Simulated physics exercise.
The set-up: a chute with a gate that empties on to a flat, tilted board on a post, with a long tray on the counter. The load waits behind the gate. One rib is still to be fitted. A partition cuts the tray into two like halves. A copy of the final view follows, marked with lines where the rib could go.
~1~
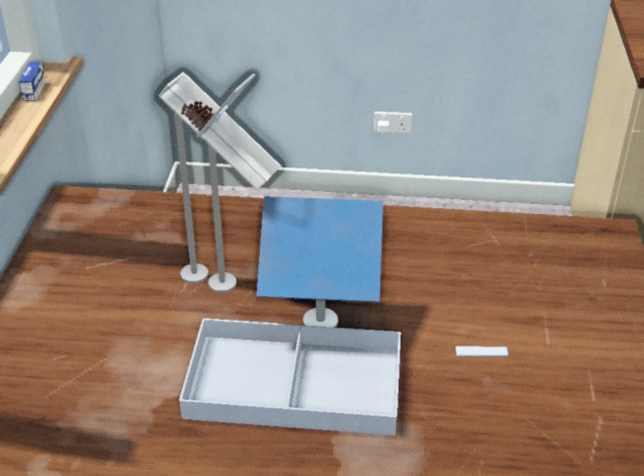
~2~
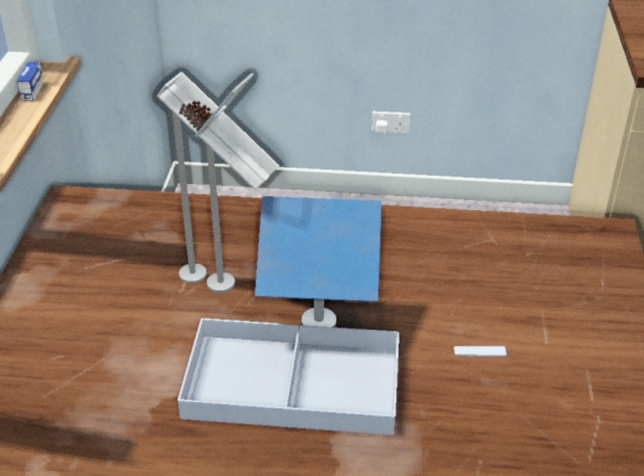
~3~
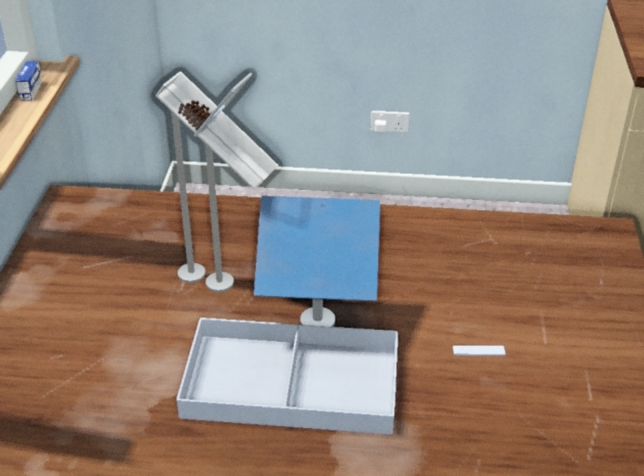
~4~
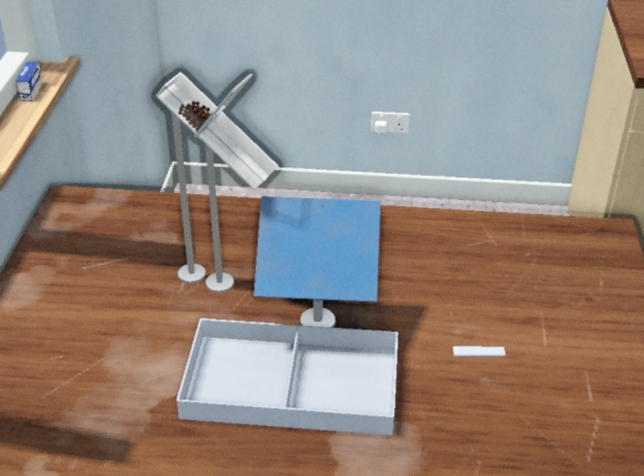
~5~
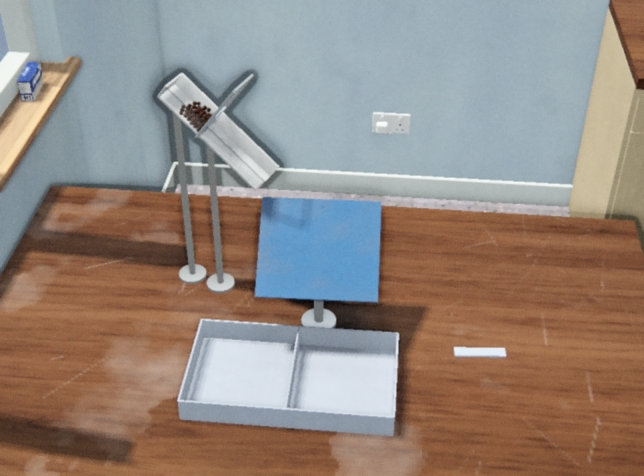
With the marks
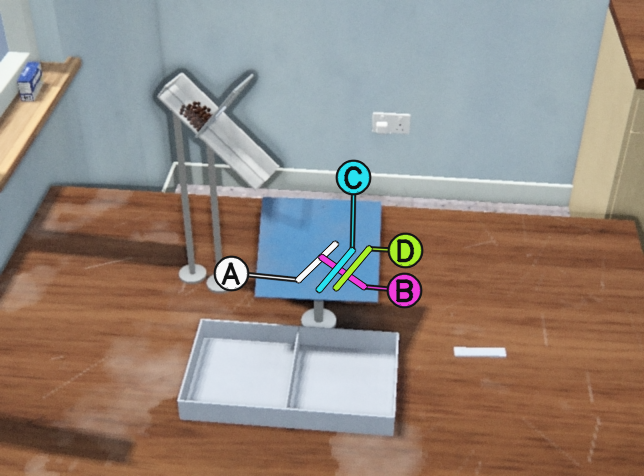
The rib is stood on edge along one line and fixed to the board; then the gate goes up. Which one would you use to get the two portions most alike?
Line C does it best.
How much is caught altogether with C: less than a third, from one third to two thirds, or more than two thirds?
More than two thirds.
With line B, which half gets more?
More lands on the right.
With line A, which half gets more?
The left half.
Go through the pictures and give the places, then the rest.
Load behind the gate at (202, 116), allspice berries; lip of the chute at (265, 183), sloping fairly steeply, in the first picture.
Middle of the board at (319, 247), tilted fairly steeply; middle of its low edge at (316, 298); of its high edge at (322, 198), in the second picture.
Front corners of the tray at (178, 399) and (393, 415); front end of its middle wall at (284, 407); gate still shut at (216, 114), in the third picture.
Middle of the load at (199, 116); lip at (262, 183), in the fourth picture.
Middle of the load at (200, 116); lip at (263, 184), in the fifth picture.
On the marked copy, line A from (335, 244) to (298, 279); line B from (321, 257) to (364, 286); line C from (352, 250) to (319, 289); line D from (369, 248) to (336, 287).
If A is chosen, of what is caught, nearly all in the left half, a small part in the right.
If B is chosen, of what is caught, a small part in the left half, most in the right.
If C is chosen, of what is caught, about two thirds in the left half, about a third in the right.
If D is chosen, of what is caught, a small part in the left half, nearly all in the right.
